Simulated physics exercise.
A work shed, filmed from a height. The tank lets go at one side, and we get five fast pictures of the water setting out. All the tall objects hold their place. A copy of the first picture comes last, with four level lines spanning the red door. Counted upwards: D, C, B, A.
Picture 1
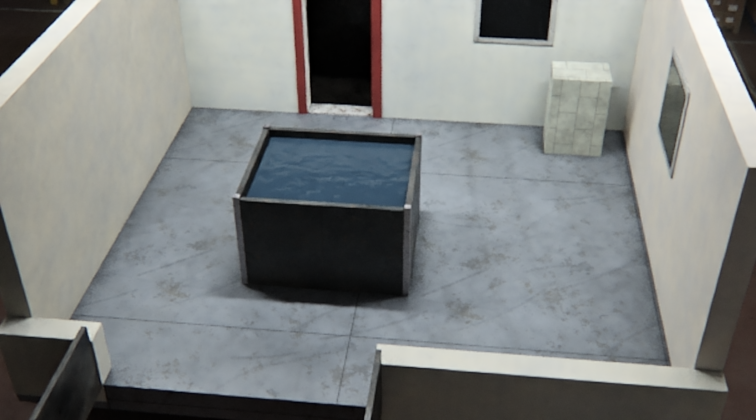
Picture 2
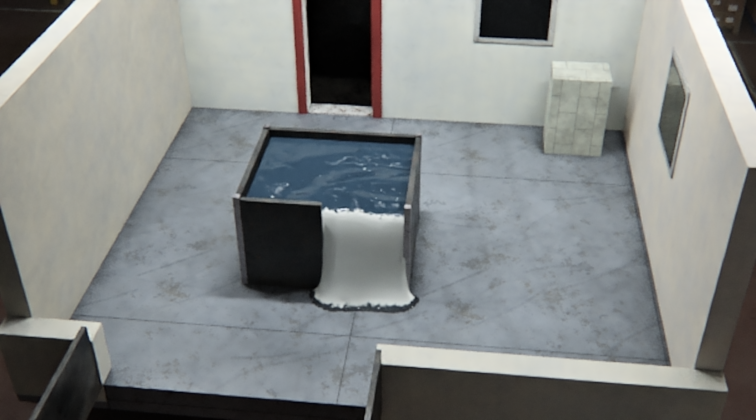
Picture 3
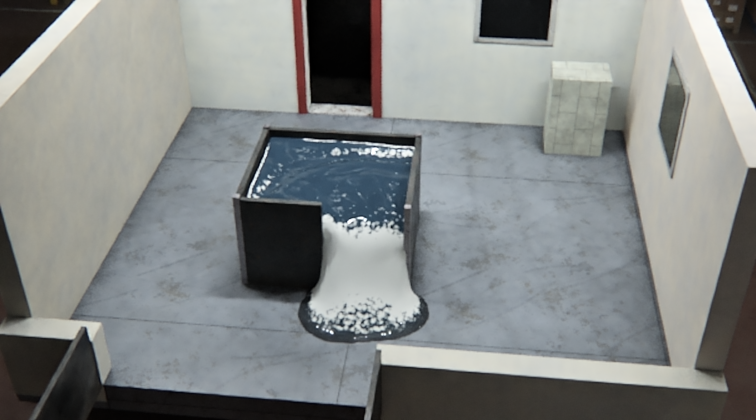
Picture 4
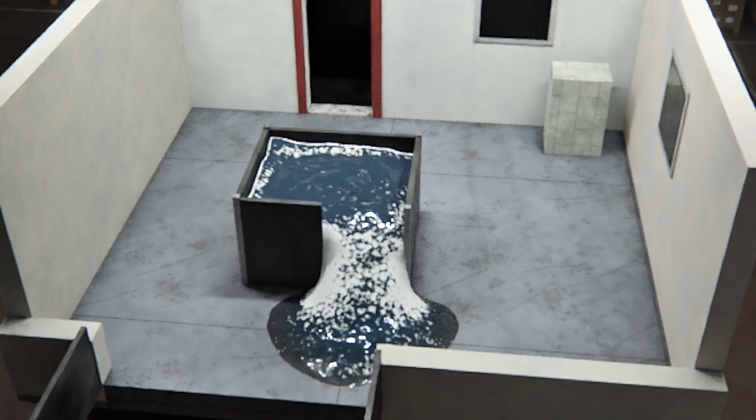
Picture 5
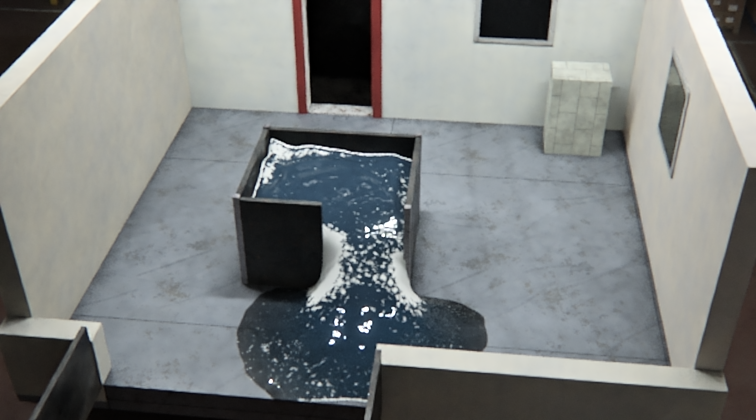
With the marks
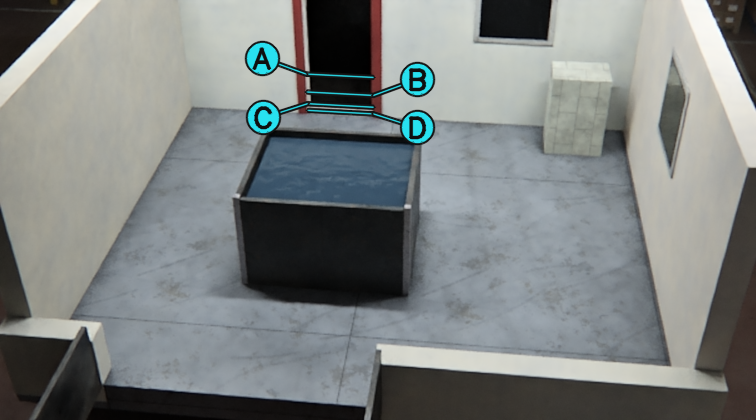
Water poured out through an opening in the front of a dark square tank in a walled shed, foaming white at first, then spread in a widening dark pool across the grey floor.
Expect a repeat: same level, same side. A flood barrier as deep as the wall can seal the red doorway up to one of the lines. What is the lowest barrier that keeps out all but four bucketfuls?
D will do.
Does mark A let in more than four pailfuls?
No, not at all.
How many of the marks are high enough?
All of the four.
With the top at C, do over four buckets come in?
No, that is safe.
In cyan, A at (339, 75); B at (340, 93); C at (340, 105); D at (340, 112); from the bottom up D, C, B, A.
If A is chosen, nothing gets over.
If B is chosen, nothing gets over.
If C is chosen, nothing gets over.
If D is chosen, nothing gets over.
